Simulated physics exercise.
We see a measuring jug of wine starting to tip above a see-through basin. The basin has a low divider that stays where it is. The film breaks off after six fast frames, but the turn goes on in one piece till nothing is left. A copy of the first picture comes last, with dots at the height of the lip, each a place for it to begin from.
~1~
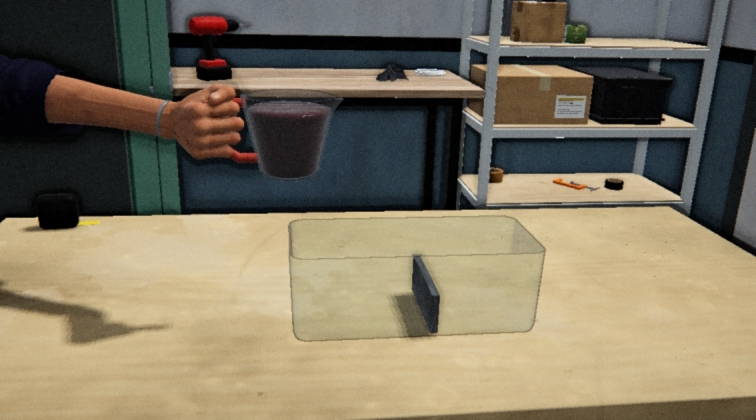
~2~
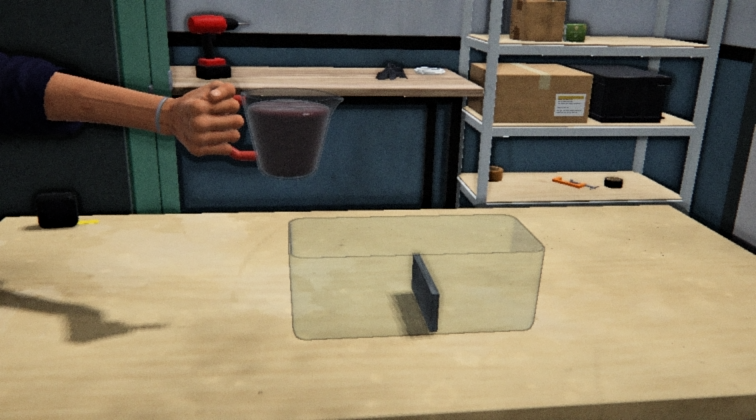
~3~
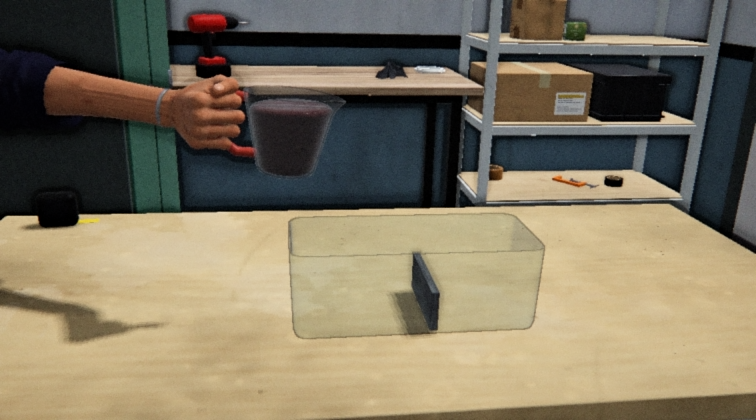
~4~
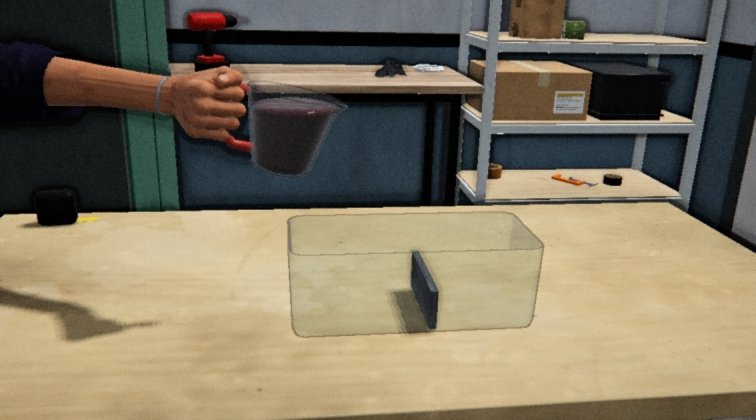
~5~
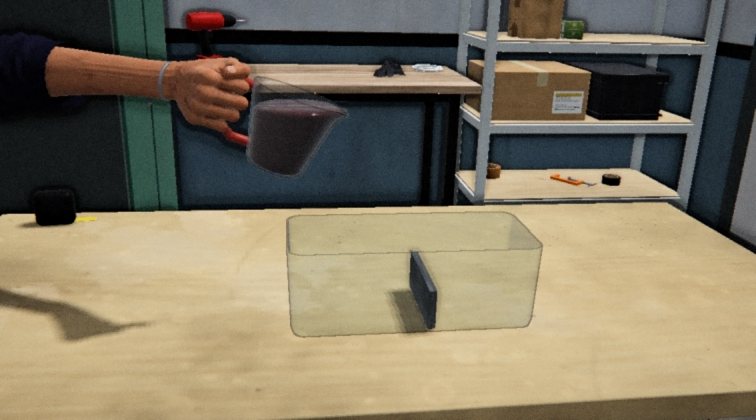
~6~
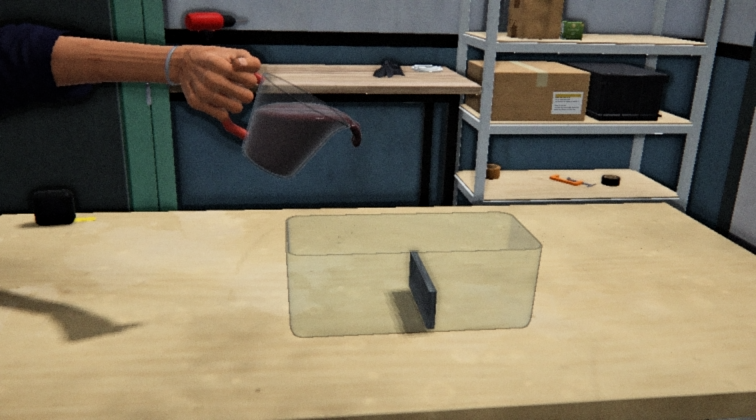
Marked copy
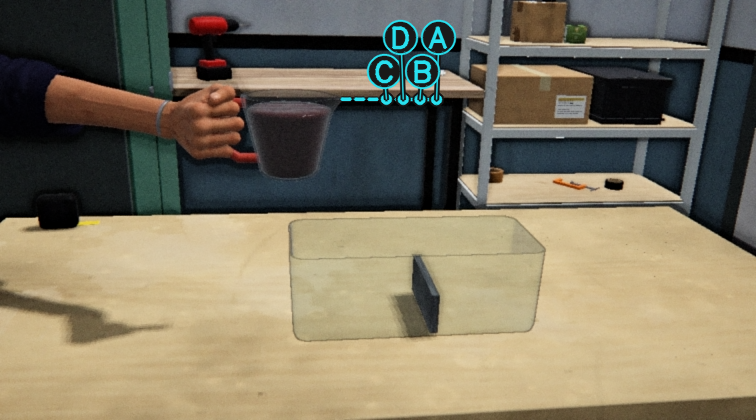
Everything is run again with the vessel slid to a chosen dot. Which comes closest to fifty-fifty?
Choose C.
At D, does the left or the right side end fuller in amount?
More ends on the right.
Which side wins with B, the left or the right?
The right one.
In cyan, A at (436, 99); B at (419, 99); C at (386, 99); D at (403, 99).
Choosing A, about 2 % ends left of the wall and 96 % right of it.
Choosing B, about 4 % ends left of the wall and 95 % right of it.
Choosing C, about 40 % ends left of the wall and 59 % right of it.
Choosing D, about 15 % ends left of the wall and 84 % right of it.
